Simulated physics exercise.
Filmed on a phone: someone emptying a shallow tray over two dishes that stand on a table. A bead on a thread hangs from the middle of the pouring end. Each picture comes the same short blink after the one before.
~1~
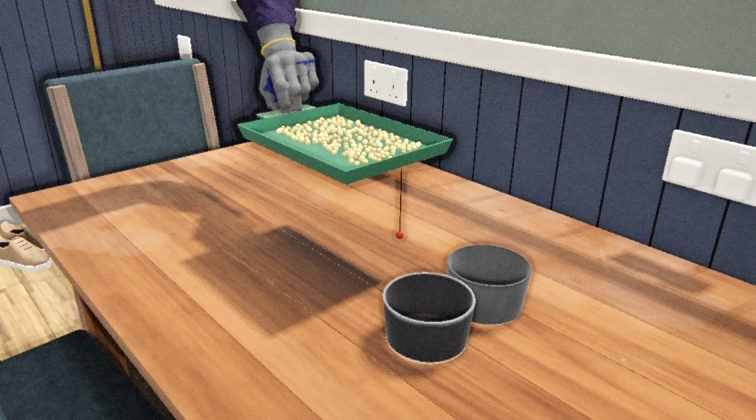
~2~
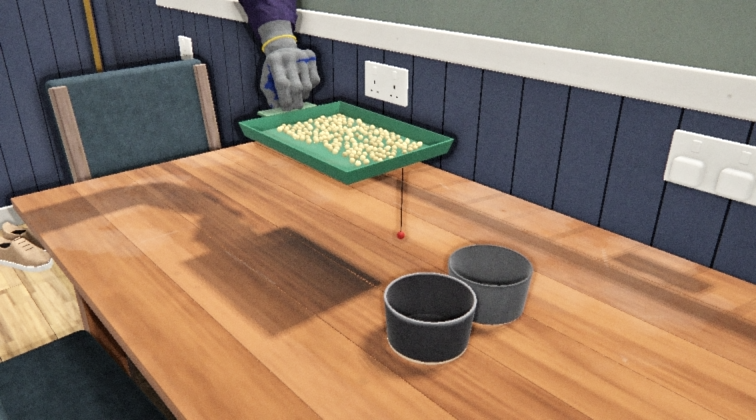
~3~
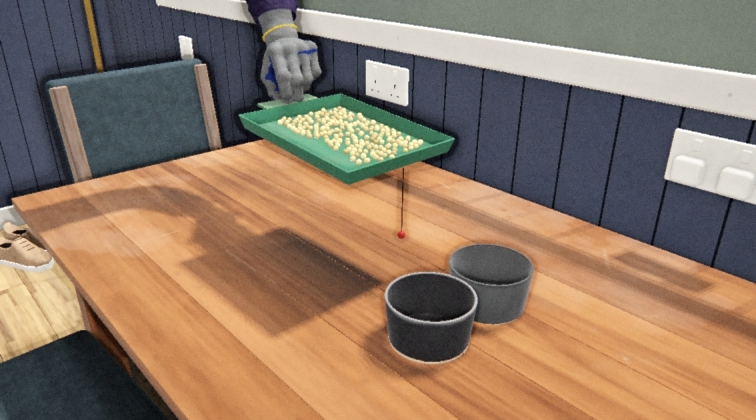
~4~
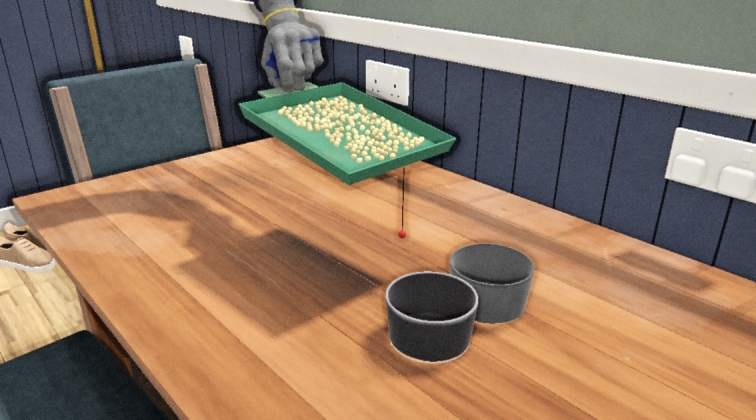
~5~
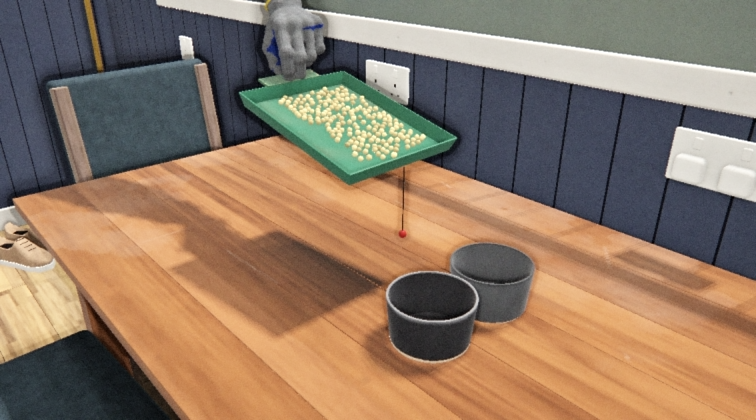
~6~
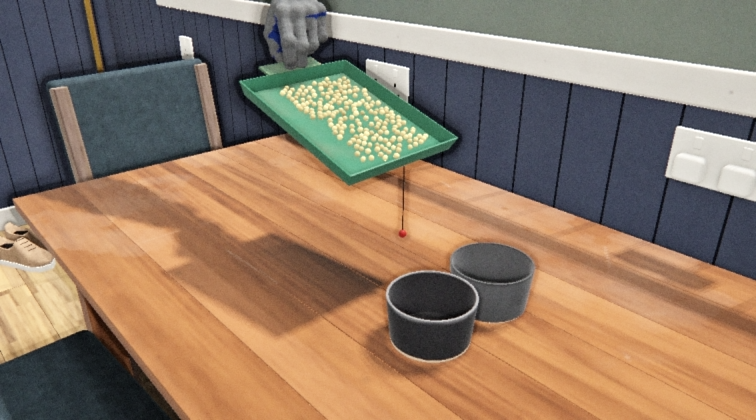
A grey-gloved hand holds a green tray of pale beans above a wooden table, seen from slightly above in a room with navy panelling and a dark chair. A red bead hangs on a thread beneath the tray's near end, beside two dark round dishes, the left one nearer. The hand steadily raises the tray's far end, and the beans shift and spread slightly, while the view stays almost still.
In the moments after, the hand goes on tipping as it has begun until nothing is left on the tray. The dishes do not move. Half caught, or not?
The two hold less than half of the load.
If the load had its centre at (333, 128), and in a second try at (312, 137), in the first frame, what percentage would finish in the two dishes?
In turn 10 and 10 in a hundred.
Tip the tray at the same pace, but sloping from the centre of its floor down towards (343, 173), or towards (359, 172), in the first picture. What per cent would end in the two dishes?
In turn 0 and 0 in a hundred.
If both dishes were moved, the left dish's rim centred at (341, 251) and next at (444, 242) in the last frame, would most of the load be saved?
In turn: Less than half; under half.
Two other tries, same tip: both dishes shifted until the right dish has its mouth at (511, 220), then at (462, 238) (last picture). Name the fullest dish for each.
First the left-hand dish, then the left dish.
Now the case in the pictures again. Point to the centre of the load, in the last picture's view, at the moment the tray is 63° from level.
Roughly at (397, 160).
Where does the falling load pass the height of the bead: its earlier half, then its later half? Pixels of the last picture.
First near (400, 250), later near (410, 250).
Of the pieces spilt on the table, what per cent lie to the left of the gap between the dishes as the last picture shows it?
Some 90 per cent.
Soon, tray tipped steeply; most on the tray; a stray few in the left dish; a stray few in the right dish; a stray few outside both; a small part in the air.
A while on, tray tipped past a quarter turn; a small part on the tray; a small part in the left dish; a stray few in the right dish; about half outside both; about a third in the air.
Towards the end, tray tipped past a quarter turn; a stray few in the left dish; a small part in the right dish; most outside both.
Finally, tray tipped past a quarter turn; a stray few in the left dish; a small part in the right dish; most outside both.
